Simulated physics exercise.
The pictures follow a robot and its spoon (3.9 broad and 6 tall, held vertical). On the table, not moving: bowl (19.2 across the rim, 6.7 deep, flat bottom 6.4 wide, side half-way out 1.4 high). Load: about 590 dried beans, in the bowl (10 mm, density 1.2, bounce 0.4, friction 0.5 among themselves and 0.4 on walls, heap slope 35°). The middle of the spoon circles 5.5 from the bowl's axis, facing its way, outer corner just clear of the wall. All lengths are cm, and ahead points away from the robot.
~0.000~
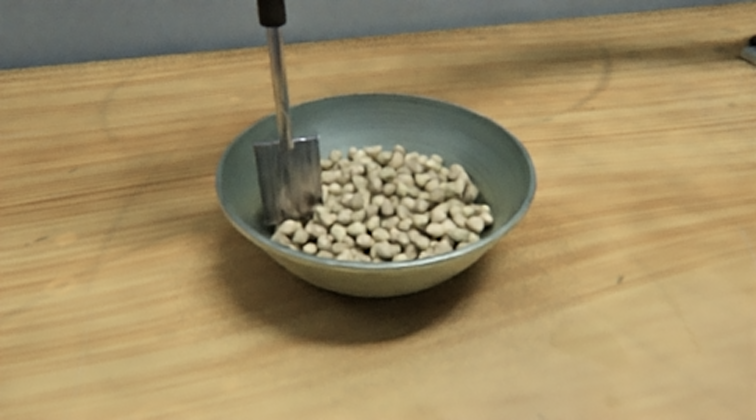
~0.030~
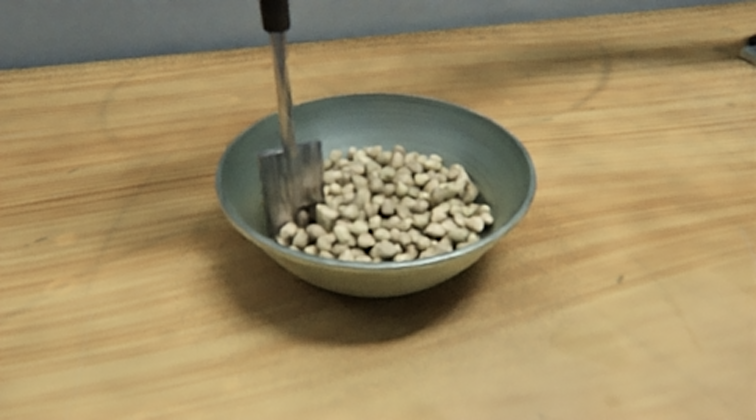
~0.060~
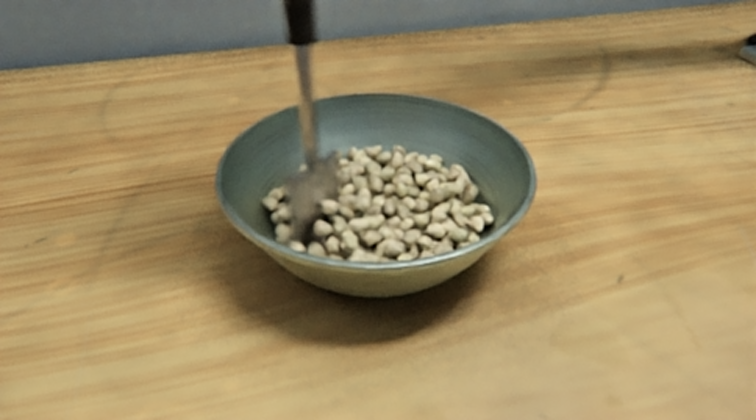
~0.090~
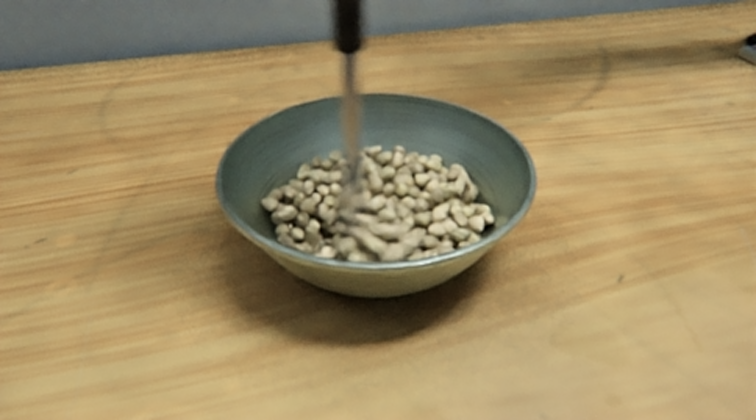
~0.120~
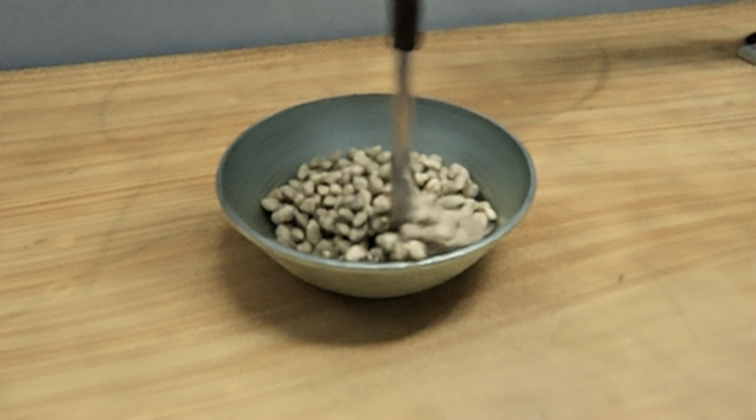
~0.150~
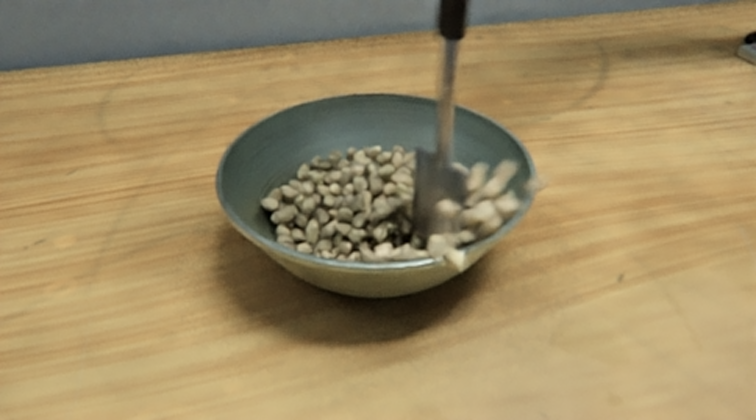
At the start, an upright metal spoon with a dark handle stands at the left side of a bowl of pale beans on a wooden table. It turns slightly, then sweeps rightward through the near part of the heap, pushing beans up against the right rim while the bowl stays still.
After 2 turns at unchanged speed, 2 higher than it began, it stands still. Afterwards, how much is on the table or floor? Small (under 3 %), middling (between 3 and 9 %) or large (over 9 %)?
On the table or floor the share is large, over 9 %.
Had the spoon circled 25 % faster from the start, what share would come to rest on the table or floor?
Then about 20 per cent.
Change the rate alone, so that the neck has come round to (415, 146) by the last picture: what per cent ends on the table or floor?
Some 10 per cent.
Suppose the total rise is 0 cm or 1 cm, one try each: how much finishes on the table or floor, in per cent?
Some 40 and 30 per cent.
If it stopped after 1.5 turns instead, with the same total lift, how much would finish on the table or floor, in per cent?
It would be near 10 per cent.
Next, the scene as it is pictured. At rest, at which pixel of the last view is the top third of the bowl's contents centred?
Around (371, 204).
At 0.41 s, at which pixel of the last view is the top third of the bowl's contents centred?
Near (350, 199).
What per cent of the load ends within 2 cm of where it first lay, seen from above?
About 70 per cent.
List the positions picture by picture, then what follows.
The spoon neck at (284, 118), 0° round; upper third of the load around (384, 199), from x 270 to 485, top at y 150; 593 in the bowl, in the first picture.
The spoon neck at (287, 124), 10° round; upper third of the load around (381, 201), from x 270 to 485, top at y 150, in the second picture.
The spoon neck at (310, 141), 36° round; upper third of the load around (382, 202), from x 270 to 485, top at y 150, in the third picture.
The spoon neck at (353, 151), 63° round; upper third of the load around (386, 202), from x 270 to 485, top at y 150, in the fourth picture.
The spoon neck at (402, 149), 90° round; upper third of the load around (408, 203), from x 270 to 490, top at y 150, in the fifth picture.
The spoon neck at (444, 136), 117° round; upper third of the load around (421, 198), from x 270 to 535, top at y 150; 588 in the bowl, 5 in flight or on the tool, in the sixth picture.
After 0.41 s, 351° round, highest piece 11 above the table; 526 in the bowl, 47 on the table or floor, 20 in flight or on the tool.
After 0.67 s, 225° round, highest piece 5 above the table; 511 in the bowl, 82 on the table or floor.
After 1.00 s, 0° round, highest piece 5 above the table; 511 in the bowl, 82 on the table or floor.
After 1.70 s, 0° round, highest piece 5 above the table; 511 in the bowl, 82 on the table or floor.
In the end, 511 in the bowl, 82 on the table or floor. That is 14 % on the table or floor.
